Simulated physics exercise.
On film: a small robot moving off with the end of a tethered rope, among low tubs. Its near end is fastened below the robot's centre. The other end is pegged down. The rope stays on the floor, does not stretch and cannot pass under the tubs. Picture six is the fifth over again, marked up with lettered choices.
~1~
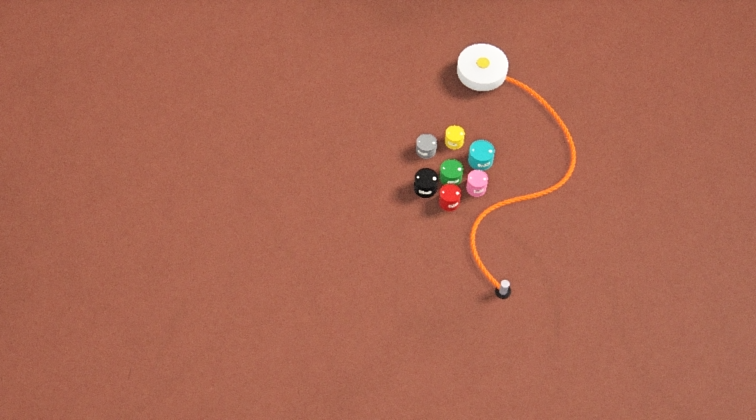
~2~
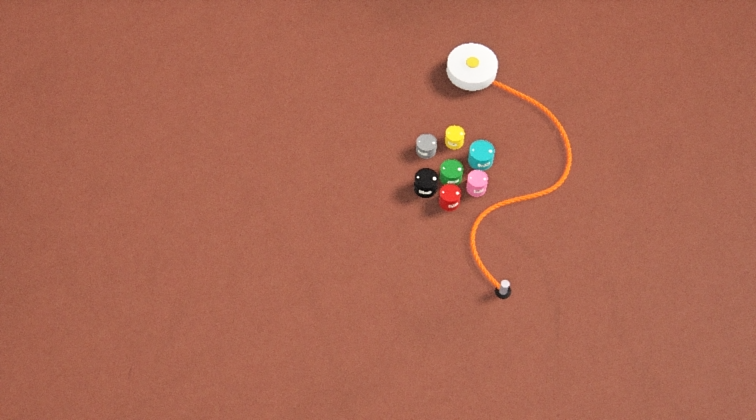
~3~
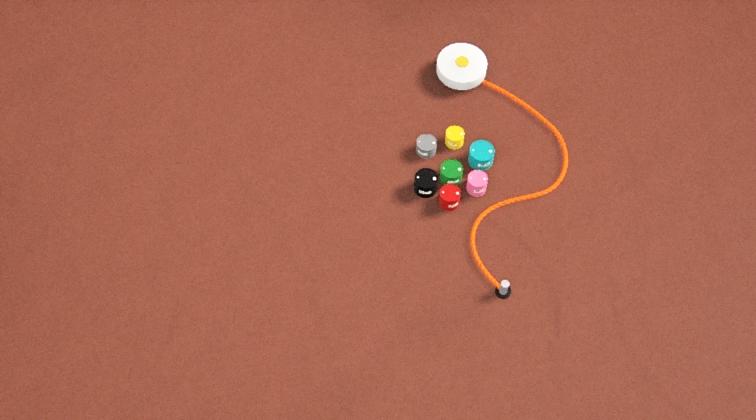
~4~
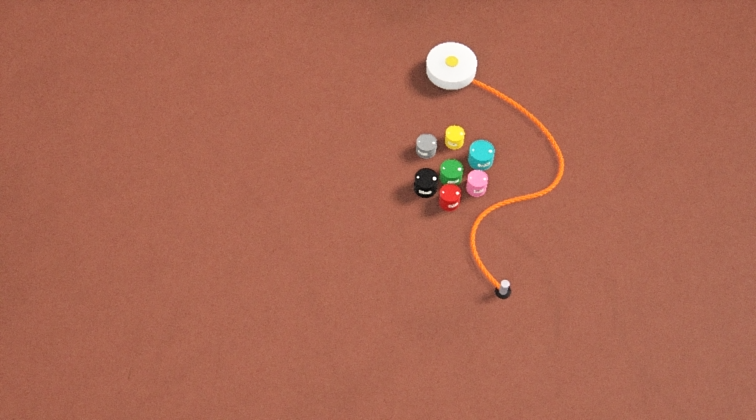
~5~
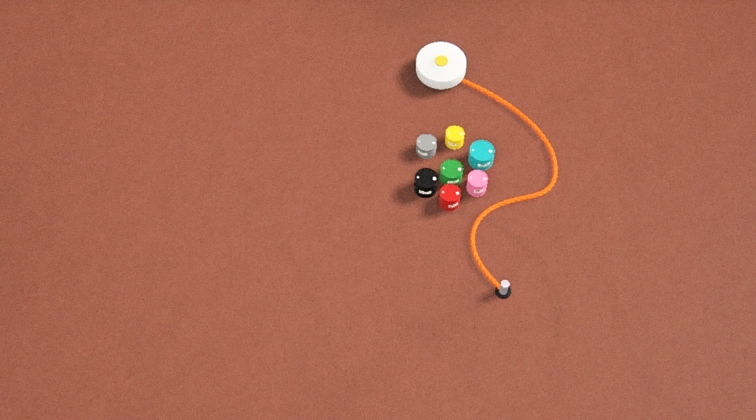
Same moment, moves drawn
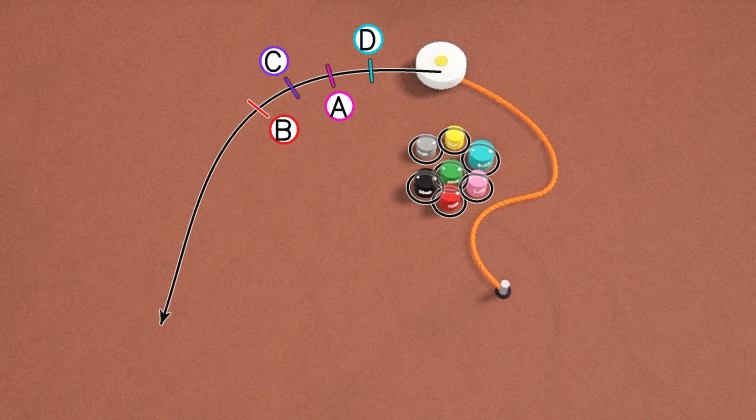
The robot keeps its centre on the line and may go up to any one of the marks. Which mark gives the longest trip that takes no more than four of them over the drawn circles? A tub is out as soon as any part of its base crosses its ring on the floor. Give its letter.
The farthest stop within the limit is C.
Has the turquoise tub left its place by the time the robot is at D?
No.
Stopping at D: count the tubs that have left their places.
The count is none.
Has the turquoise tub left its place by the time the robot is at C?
Yes.
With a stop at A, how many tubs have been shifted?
The count is none.
On the marked copy, A at (331, 76); B at (258, 109); C at (292, 88); D at (371, 71); the route from (440, 72) via (239, 128) to (161, 324).
With C. Early on, robot (387, 65).
Further on, robot (334, 69).
At the end, robot (291, 82); turquoise tub (469, 160); yellow tub (451, 141); one over the rings.
As for the rest, A is within the limit but short; B has six over the rings; D is within the limit but short.
